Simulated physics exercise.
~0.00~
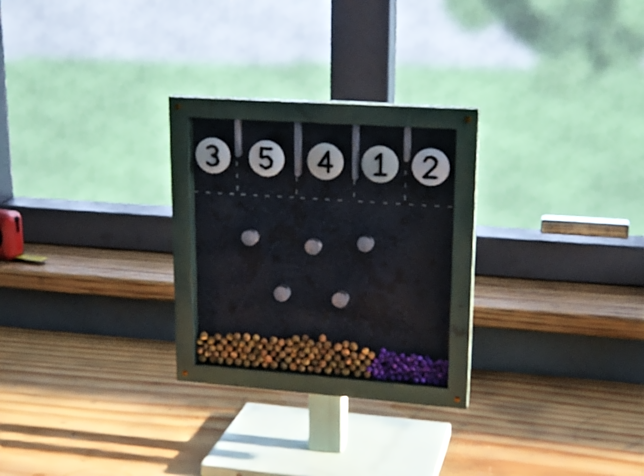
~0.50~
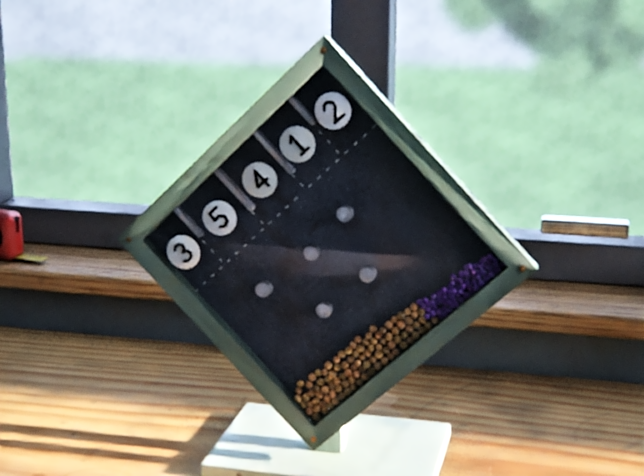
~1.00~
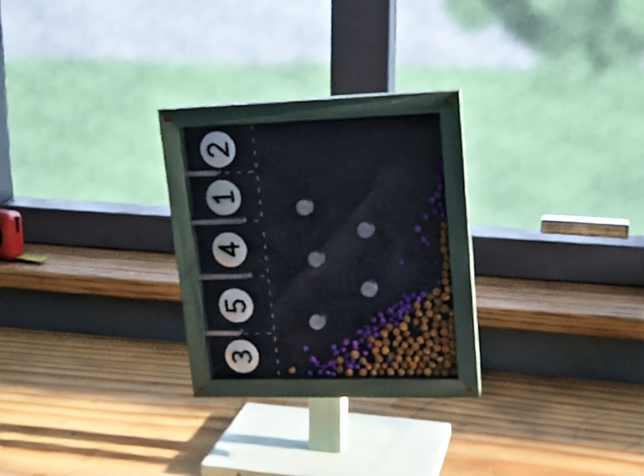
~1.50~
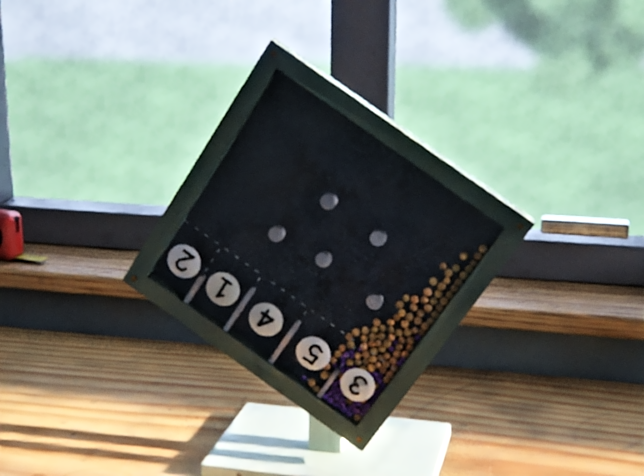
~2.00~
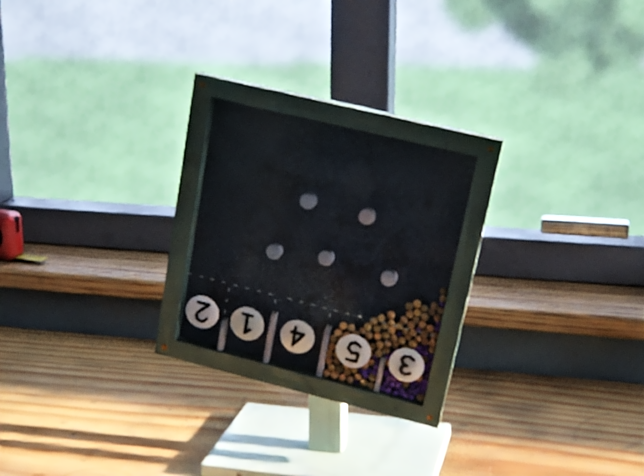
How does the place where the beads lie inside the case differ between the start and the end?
At the start the beads lie in a layer along the whole bottom of the upright case, on the side opposite the pockets. At the end they are heaped in the lower right, in and above the pockets marked three and five.
